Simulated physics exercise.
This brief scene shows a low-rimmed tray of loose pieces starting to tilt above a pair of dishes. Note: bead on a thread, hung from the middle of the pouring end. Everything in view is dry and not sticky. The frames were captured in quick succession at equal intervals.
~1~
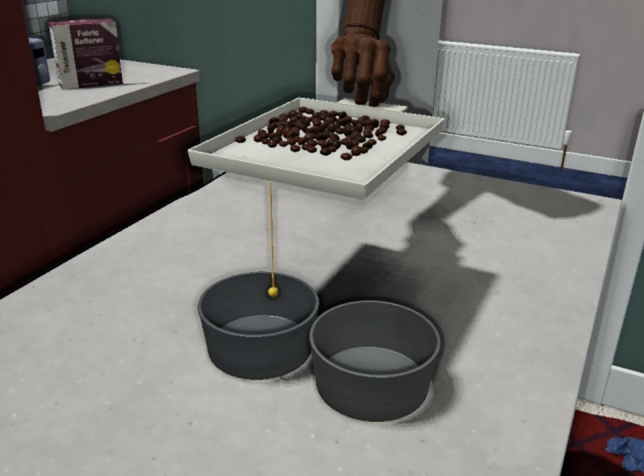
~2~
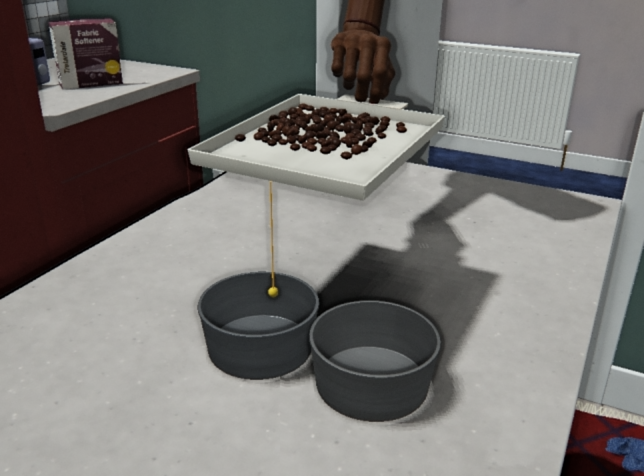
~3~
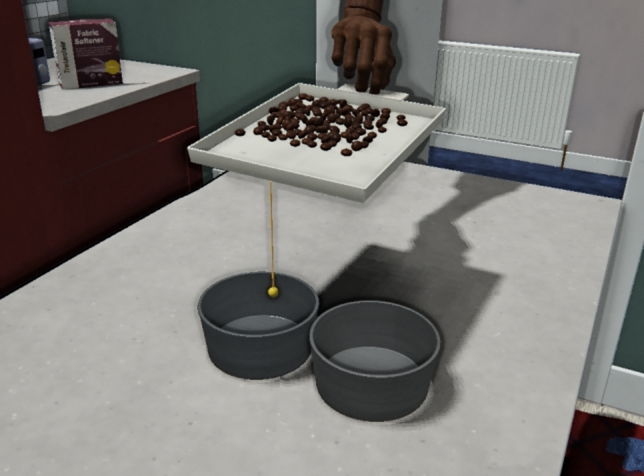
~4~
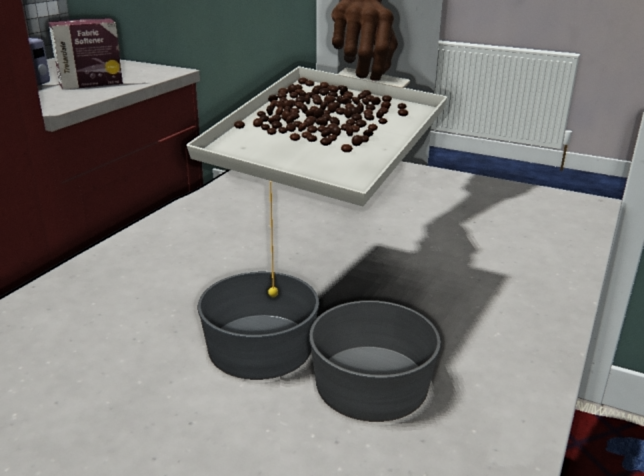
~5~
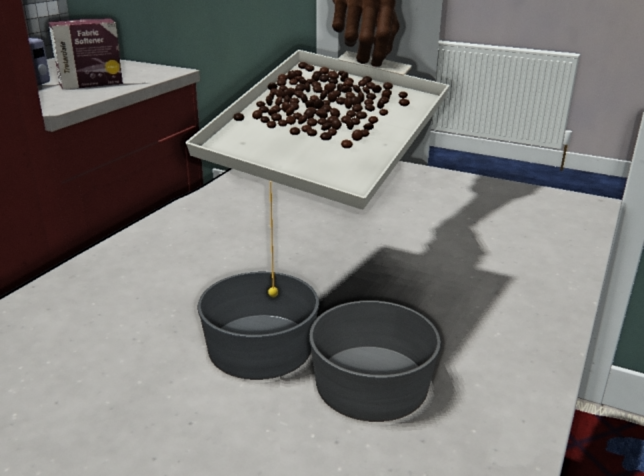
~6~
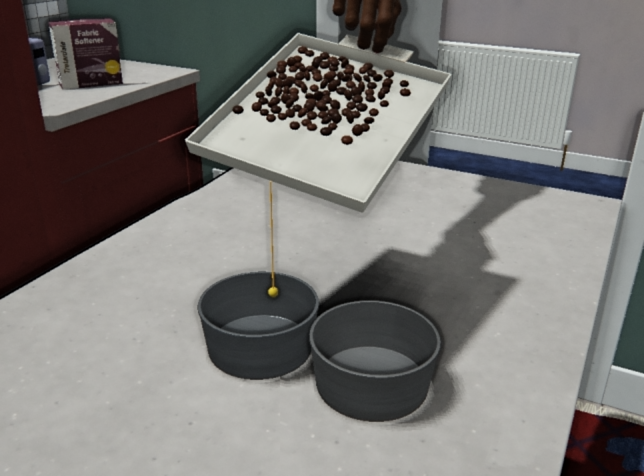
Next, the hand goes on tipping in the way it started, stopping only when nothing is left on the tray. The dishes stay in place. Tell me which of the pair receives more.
The right-hand one receives more.
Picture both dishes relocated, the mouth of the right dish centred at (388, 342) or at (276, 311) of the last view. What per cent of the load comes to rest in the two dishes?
You'd see around 80 per cent and then around 30 per cent.
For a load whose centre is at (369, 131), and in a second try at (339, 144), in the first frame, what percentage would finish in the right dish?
It would be roughly 80 per cent for the first and roughly 90 per cent for the second.
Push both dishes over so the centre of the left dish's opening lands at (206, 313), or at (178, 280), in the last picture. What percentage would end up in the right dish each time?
It comes to roughly 90 per cent in one try and roughly 30 per cent in the next.
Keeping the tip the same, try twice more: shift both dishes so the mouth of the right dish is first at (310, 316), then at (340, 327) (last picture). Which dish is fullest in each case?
Results - the dish on the right side first, the dish on the right side second.
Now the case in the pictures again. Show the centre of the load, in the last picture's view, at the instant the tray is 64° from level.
Around (328, 186).
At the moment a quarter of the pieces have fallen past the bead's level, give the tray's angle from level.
I'd put it at about 75 degrees.
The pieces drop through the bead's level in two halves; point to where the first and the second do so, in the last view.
For the early half I get (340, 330), and for the late half (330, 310).
Soon, tray tipped steeply; most on the tray; a small part in the air.
A while on, tray tipped past a quarter turn; about a third on the tray; about half in the right dish; a small part in the left dish; a small part outside both; a small part in the air.
Towards the end, tray tipped past a quarter turn; about two thirds in the right dish; a small part in the left dish; about a quarter outside both.
Finally, tray tipped past a quarter turn; about two thirds in the right dish; a small part in the left dish; about a quarter outside both.
